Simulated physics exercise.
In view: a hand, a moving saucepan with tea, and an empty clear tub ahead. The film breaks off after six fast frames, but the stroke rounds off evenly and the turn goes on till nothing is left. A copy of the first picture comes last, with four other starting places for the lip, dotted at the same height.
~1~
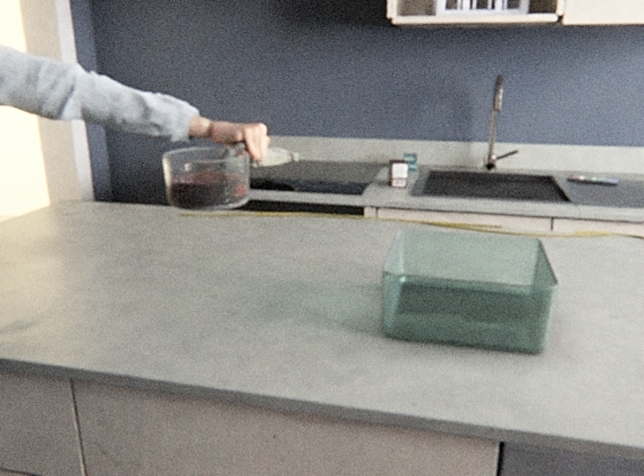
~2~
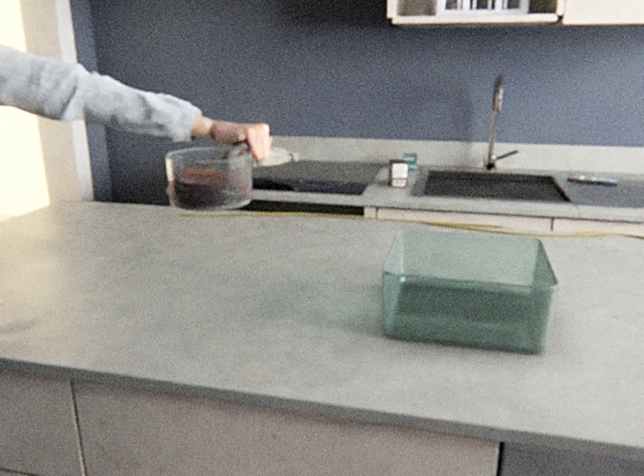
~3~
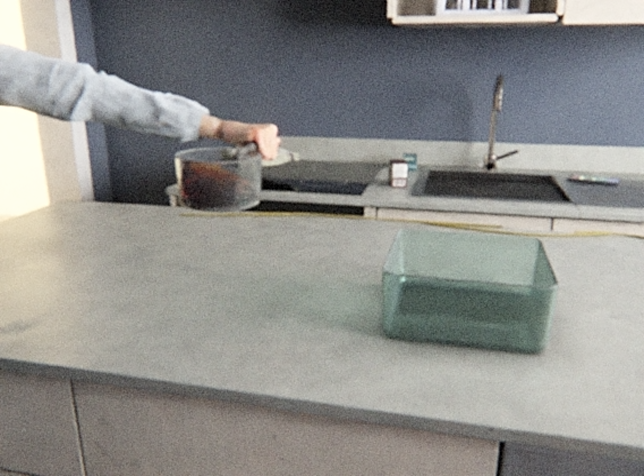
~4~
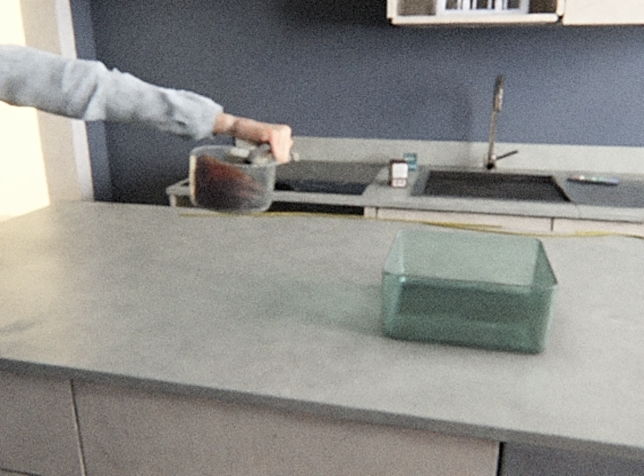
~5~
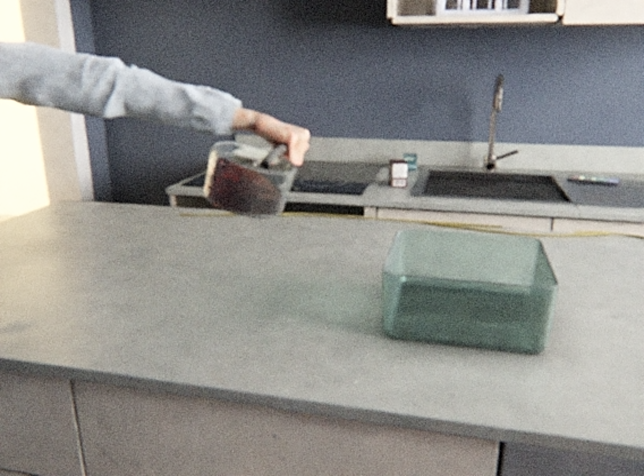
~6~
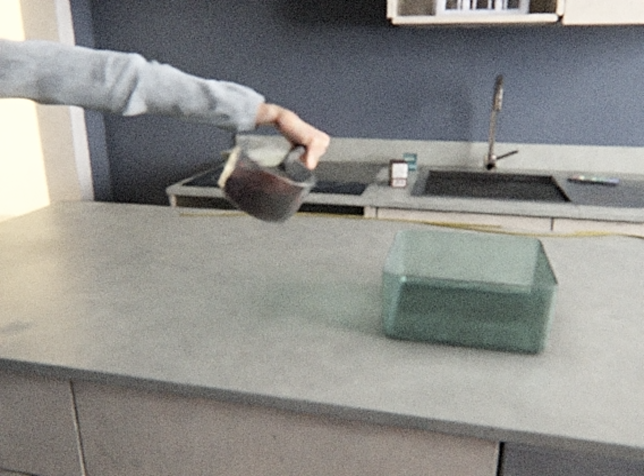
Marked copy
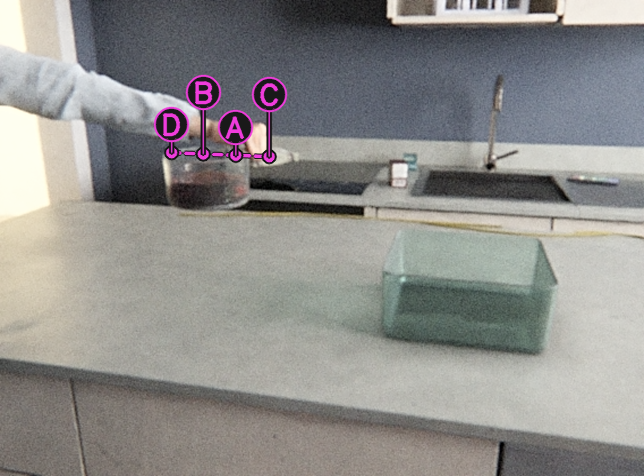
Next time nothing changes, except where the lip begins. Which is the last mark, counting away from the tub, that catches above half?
The answer is dot C.
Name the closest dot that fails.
A it is.
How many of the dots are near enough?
One of them.
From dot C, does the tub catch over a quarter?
Yes, clearly.
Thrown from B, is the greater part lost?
Yes.
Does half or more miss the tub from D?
Yes, that goes wrong.
On the marked copy, A at (235, 155); B at (203, 154); C at (269, 156); D at (171, 152).
With A, about 28 % lands in the tub, 68 % falls short and 5 % goes beside or beyond.
With B, about 0 % lands in the tub, 99 % falls short.
With C, about 64 % lands in the tub, 28 % falls short and 8 % goes beside or beyond.
With D, about 0 % lands in the tub, 100 % falls short.
